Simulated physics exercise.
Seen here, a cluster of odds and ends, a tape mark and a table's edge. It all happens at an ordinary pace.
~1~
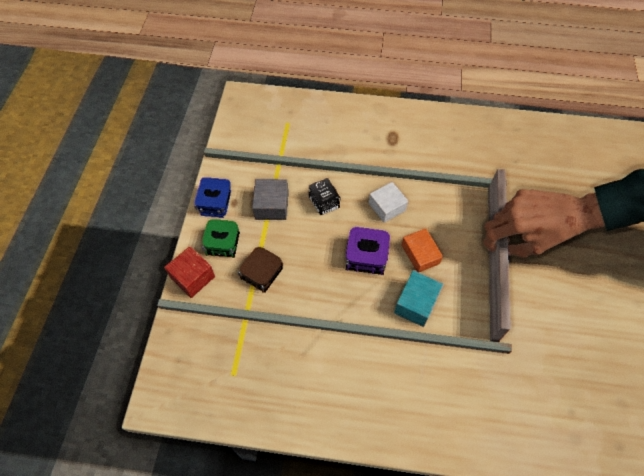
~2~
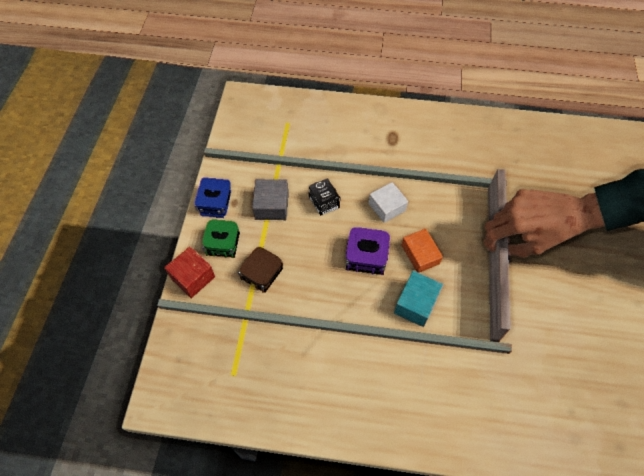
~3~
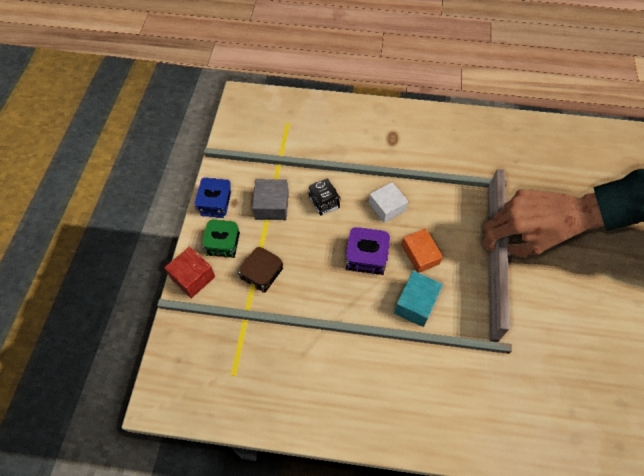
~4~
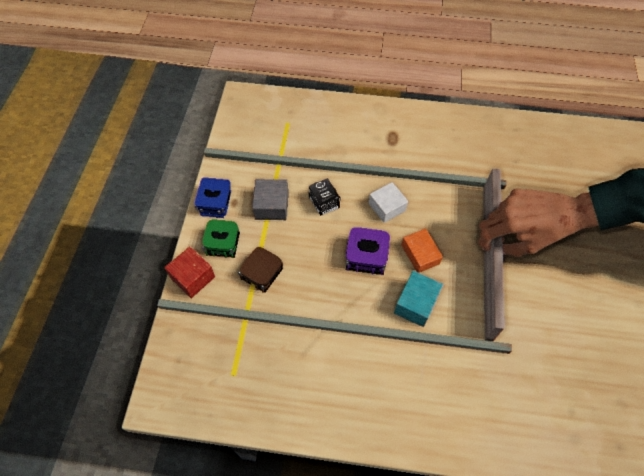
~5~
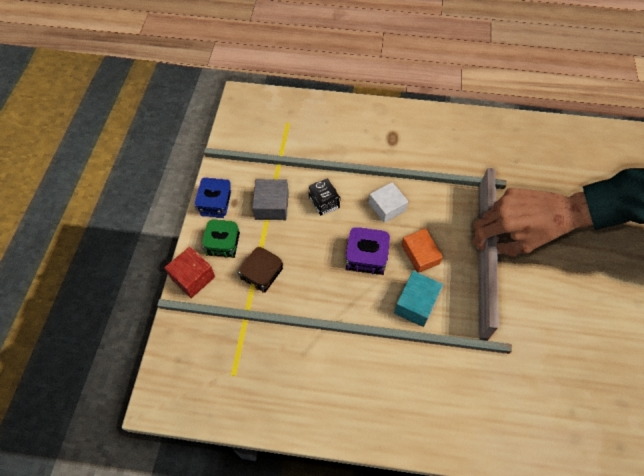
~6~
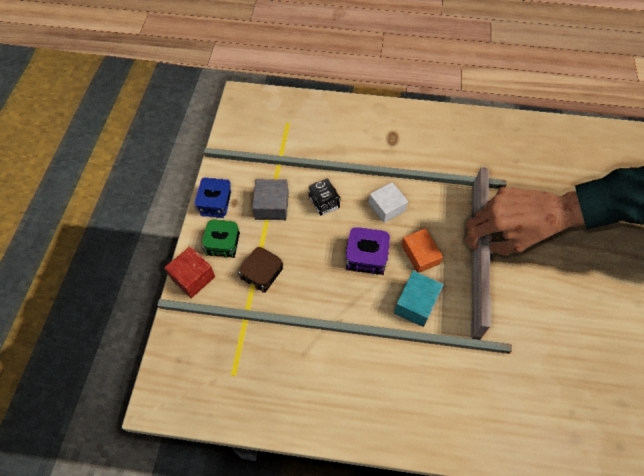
A hand held a board upright at the right of a wooden table, then slid it slightly left between two rails toward a scattering of colorful blocks, which stayed still around a yellow tape line.
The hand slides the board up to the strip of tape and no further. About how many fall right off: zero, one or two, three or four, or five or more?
Outcome: The number that fall off is one or two.
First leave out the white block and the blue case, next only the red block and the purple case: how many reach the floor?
Fallen: 0, and 1 in the other try.
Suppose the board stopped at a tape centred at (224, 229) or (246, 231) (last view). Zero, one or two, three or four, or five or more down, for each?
The falls would be more than four; three or four.
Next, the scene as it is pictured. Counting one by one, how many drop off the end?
The count is 1.
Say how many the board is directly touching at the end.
That makes 3.
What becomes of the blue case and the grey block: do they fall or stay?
The blue case falls; the grey block remains up.
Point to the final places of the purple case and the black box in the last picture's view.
Near (217, 235) and (233, 186).
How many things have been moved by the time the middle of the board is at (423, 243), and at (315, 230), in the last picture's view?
First 2, then 7.
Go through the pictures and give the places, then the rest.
In the first frame, red block (190, 272); blue case (214, 198); green case (222, 239); board (498, 251); tape (264, 233).
In the second frame, blue case (214, 198); board (498, 251).
In the third frame, green case (222, 239); purple case (368, 251).
In the fourth frame, red block (191, 272); black box (324, 197).
In the fifth frame, blue case (214, 198); orange block (422, 251).
In the sixth frame, red block (191, 272); blue case (214, 198); green case (222, 239); board (480, 249); tape (264, 233).
A little later, none off yet; red block at rest near (191, 272); blue case at rest near (214, 198); green case at rest near (222, 239).
When it is over, the number that fall off is one or two; down, blue case.
